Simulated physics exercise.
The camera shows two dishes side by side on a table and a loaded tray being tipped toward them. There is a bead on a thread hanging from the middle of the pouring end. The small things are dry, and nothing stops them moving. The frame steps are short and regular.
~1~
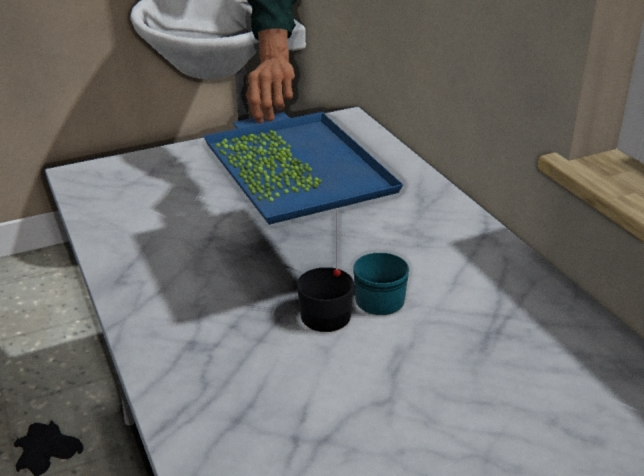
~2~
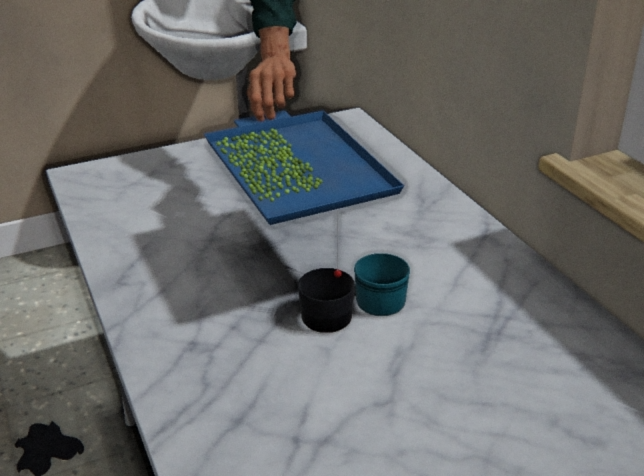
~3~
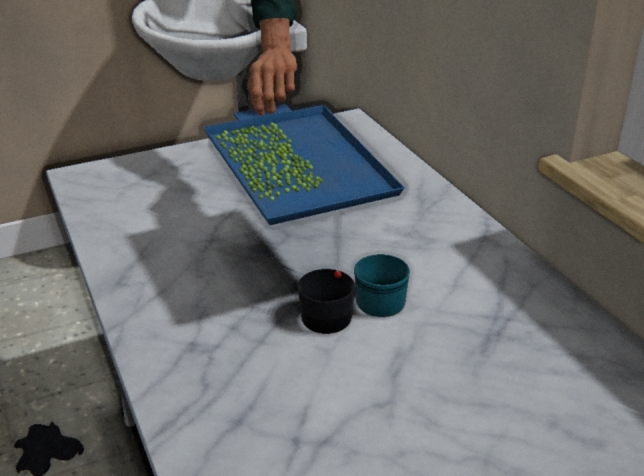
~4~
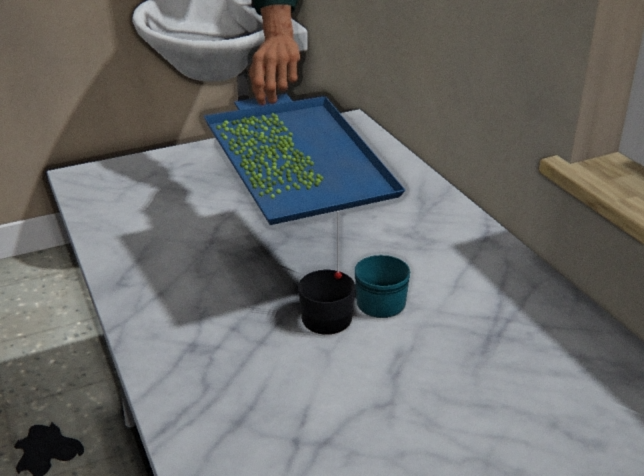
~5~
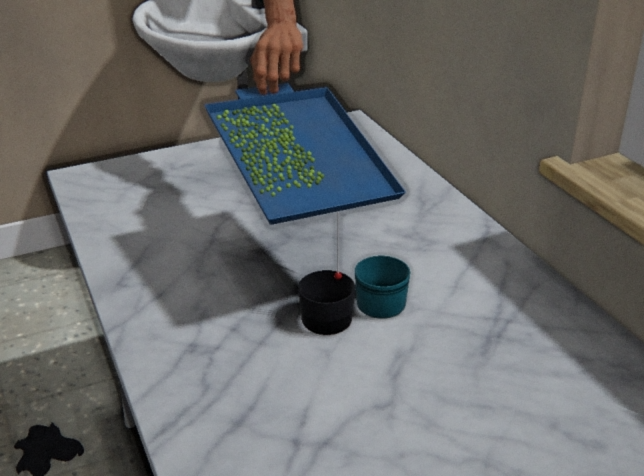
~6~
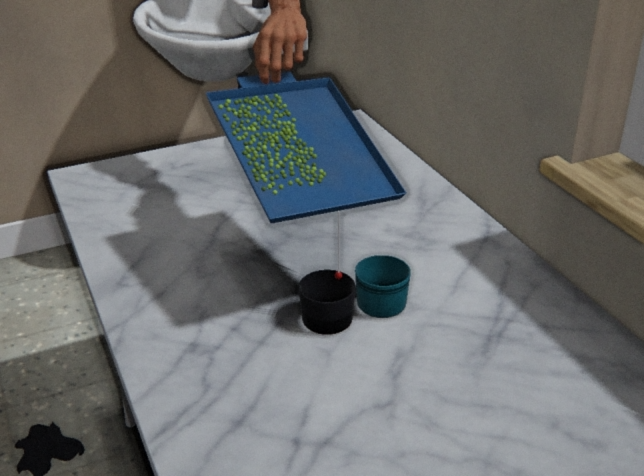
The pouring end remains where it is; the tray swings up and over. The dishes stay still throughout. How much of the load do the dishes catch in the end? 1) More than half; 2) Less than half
(2) Less than half.
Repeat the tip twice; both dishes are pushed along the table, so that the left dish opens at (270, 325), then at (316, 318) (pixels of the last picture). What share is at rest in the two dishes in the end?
In the first position around 20 percent, in the second around 50 percent.
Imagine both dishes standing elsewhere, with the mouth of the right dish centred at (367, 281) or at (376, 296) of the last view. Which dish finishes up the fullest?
The first time it's the right member, the second time the right member.
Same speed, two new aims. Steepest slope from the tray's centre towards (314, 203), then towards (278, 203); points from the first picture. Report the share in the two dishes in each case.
Lab note: Try one about 10 %, try two 0 %.
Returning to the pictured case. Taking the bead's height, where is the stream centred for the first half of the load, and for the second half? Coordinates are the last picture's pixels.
Roughly (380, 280) first, then roughly (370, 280).
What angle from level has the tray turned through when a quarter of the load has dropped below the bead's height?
Near 65 degrees.
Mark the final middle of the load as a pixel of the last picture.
I'd say the middle ends up at about (391, 330).
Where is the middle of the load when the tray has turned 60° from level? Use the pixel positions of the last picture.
Mark it at roughly (356, 209) in the final frame.
Soon, tray tipped steeply; about two thirds on the tray; a small part outside both; about a quarter in the air.
A while on, tray tipped right over; about a quarter on the tray; a stray few in the left dish; a small part in the right dish; about a third outside both; about a quarter in the air.
Towards the end, tray tipped past a quarter turn; a stray few in the left dish; about a quarter in the right dish; about two thirds outside both.
Finally, tray tipped past a quarter turn; a stray few in the left dish; about a quarter in the right dish; about two thirds outside both.
